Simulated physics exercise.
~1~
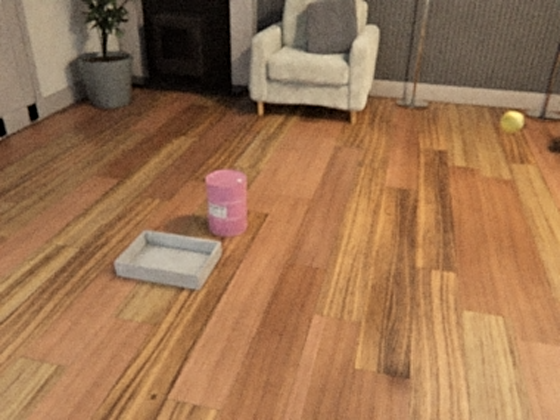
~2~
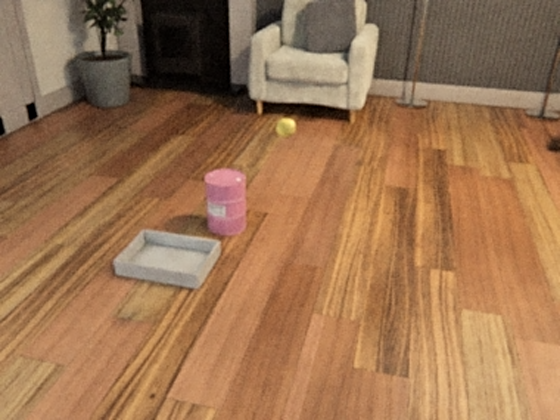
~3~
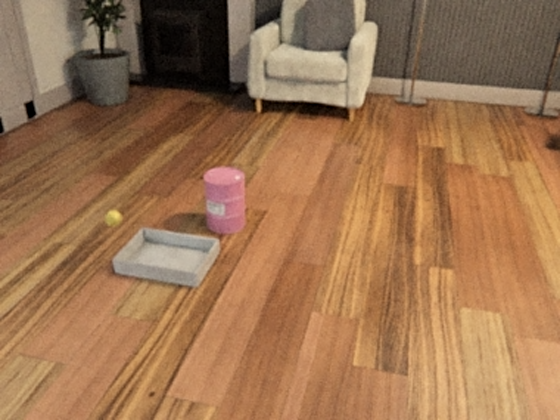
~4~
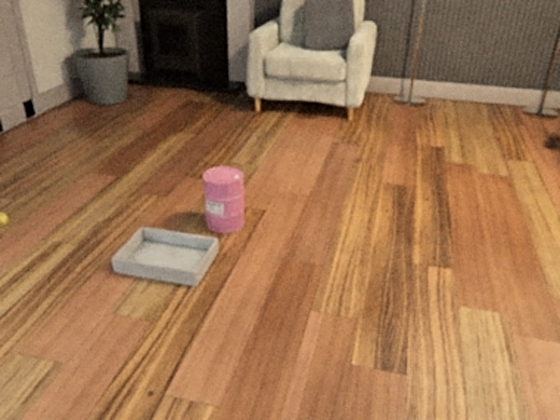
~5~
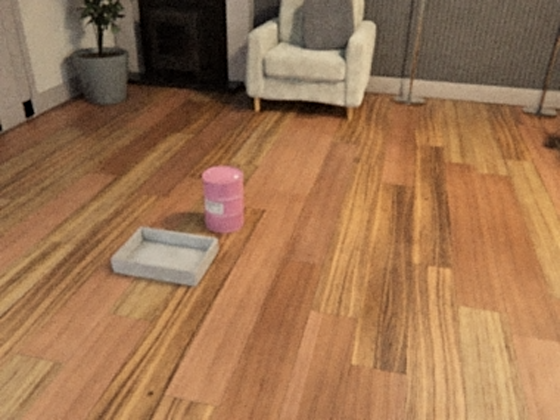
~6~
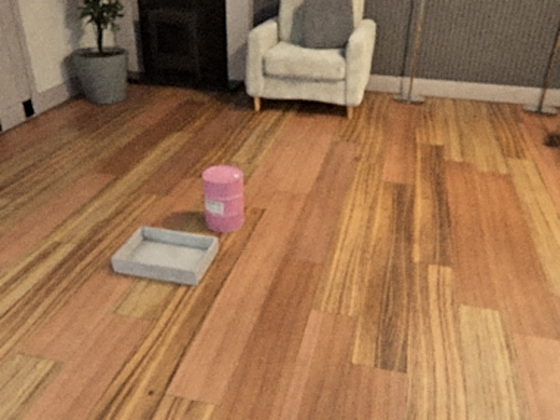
A yellow apple flies leftward past a pink canister and an empty box, leaving view.
